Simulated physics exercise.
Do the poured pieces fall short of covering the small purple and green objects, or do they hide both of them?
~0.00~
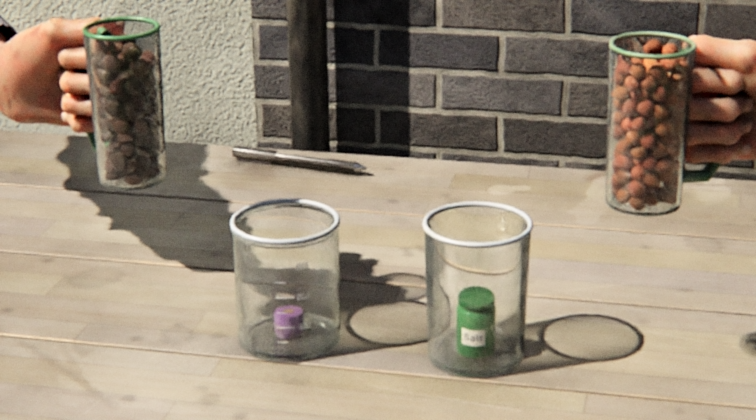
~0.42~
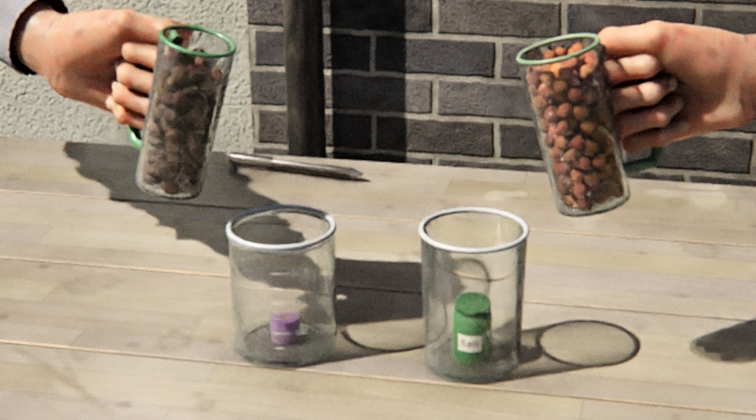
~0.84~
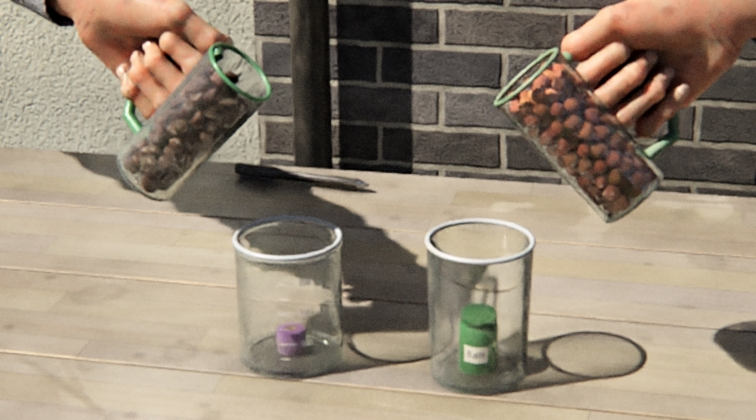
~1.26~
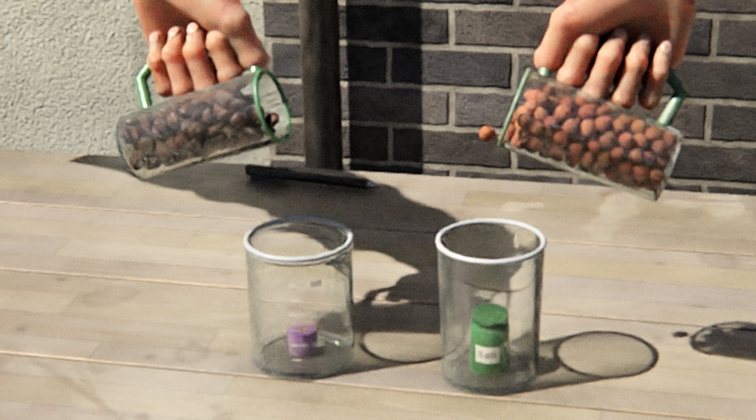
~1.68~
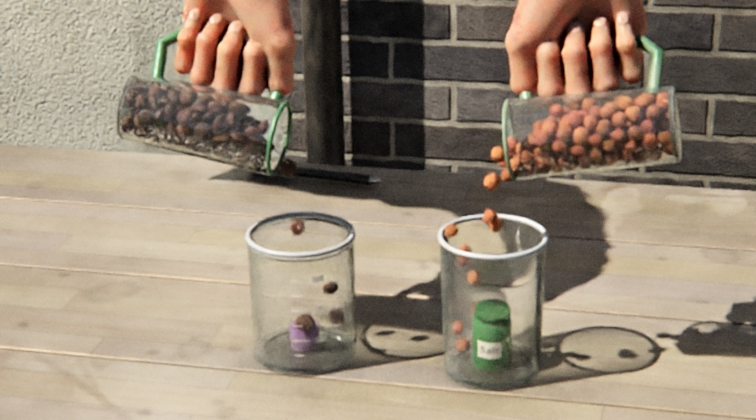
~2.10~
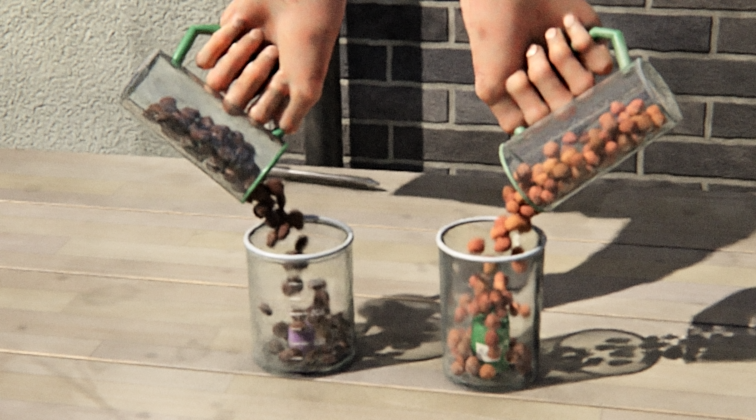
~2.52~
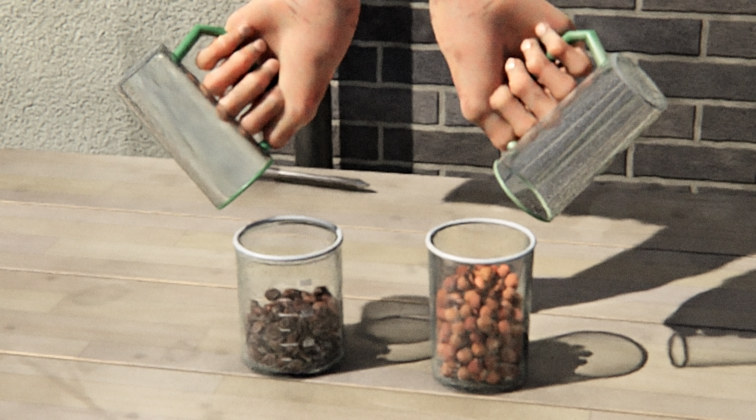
They hide both of them. The purple object on the left ends up covered by the dark brown pieces, and the green one on the right is covered by the orange-brown pieces.
